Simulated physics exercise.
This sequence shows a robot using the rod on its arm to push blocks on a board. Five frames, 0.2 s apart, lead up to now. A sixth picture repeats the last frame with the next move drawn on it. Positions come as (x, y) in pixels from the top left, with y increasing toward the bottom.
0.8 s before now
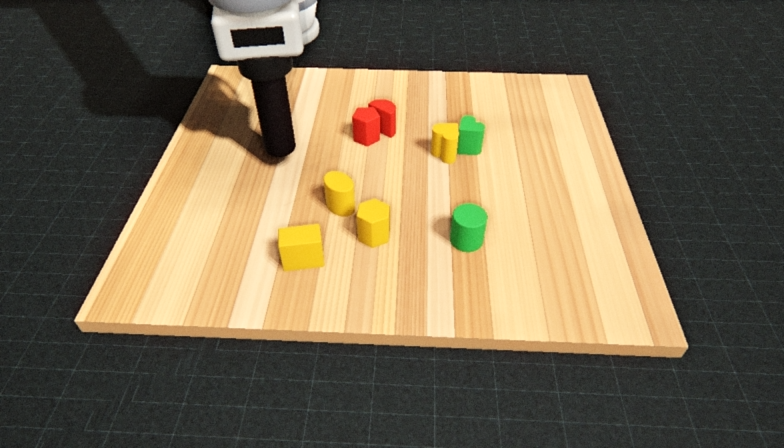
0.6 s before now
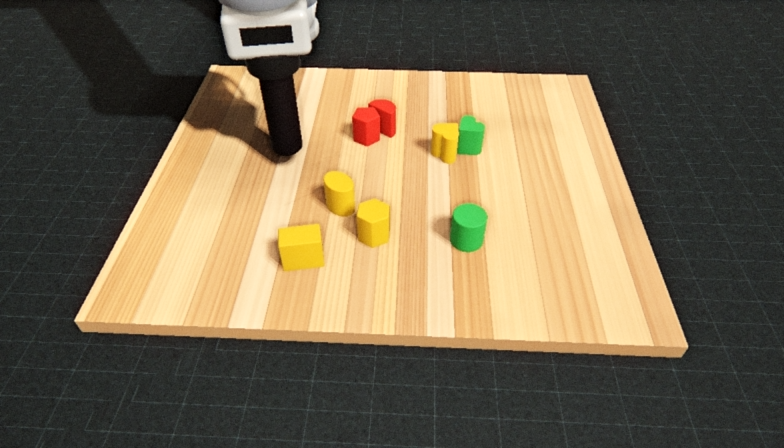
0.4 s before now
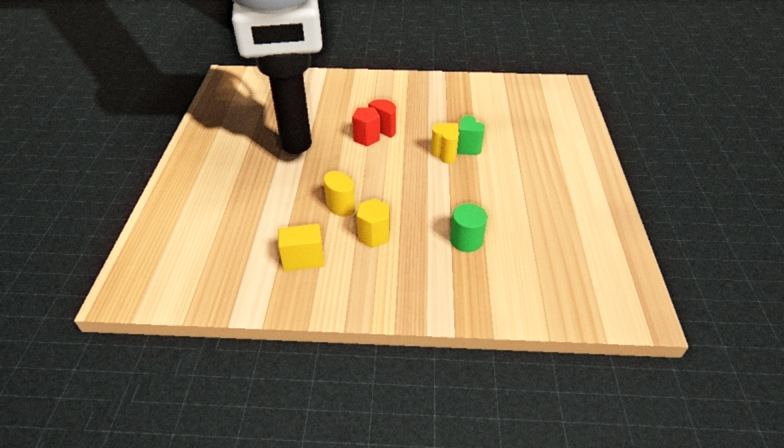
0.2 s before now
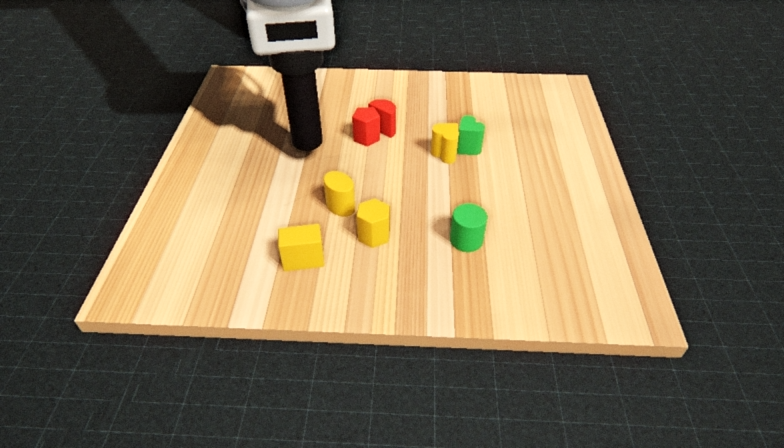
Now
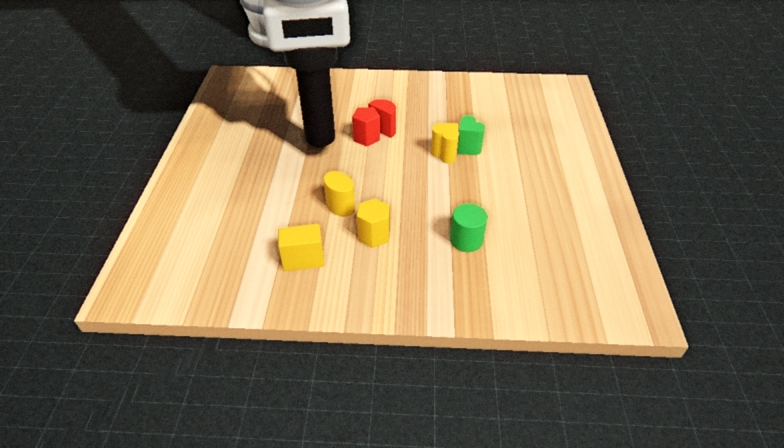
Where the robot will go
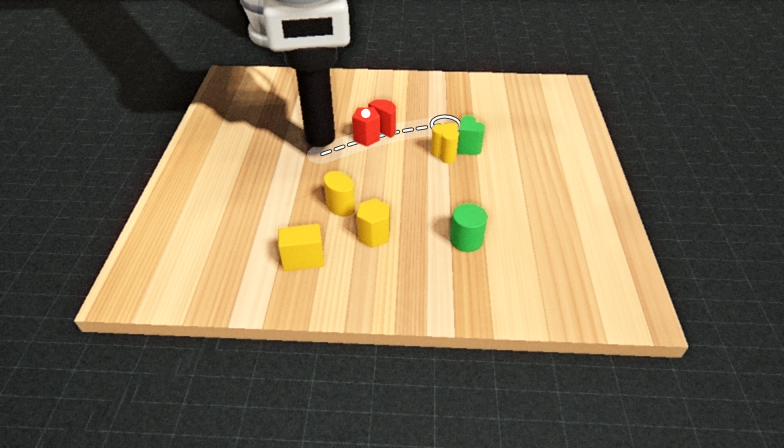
On a striped wooden board scattered with red, yellow and green blocks, a robot arm moved its black rod slowly to the right toward the red blocks, while all the blocks stayed still.
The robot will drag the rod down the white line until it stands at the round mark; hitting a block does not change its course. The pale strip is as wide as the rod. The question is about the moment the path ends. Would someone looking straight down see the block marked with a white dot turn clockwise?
Going by the path, no.
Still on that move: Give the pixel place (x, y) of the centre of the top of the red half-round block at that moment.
I expect it at (433, 78).
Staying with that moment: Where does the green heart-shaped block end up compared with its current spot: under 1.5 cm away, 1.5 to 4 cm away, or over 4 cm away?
It moves less than 1.5 cm.
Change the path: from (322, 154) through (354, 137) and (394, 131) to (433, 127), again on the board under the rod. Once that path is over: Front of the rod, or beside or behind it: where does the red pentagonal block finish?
Still leading.
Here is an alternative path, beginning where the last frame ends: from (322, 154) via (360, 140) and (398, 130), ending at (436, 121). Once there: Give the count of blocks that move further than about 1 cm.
The count is two.
Path on the board, from (322, 154) through (363, 140) and (404, 131) to (446, 125); the dot is on the red pentagonal block.
On the path given first. One third of the way, rod (362, 126); red pentagonal block (386, 106); red half-round block (400, 98), turned 20° clockwise.
Two thirds of the way, rod (405, 116); red pentagonal block (422, 94), turned 40° anticlockwise; red half-round block (427, 83).
At the end, rod (447, 110); red pentagonal block (448, 86), turned 110° anticlockwise; red half-round block (433, 78), turned 70° anticlockwise; green heart-shaped block in place.
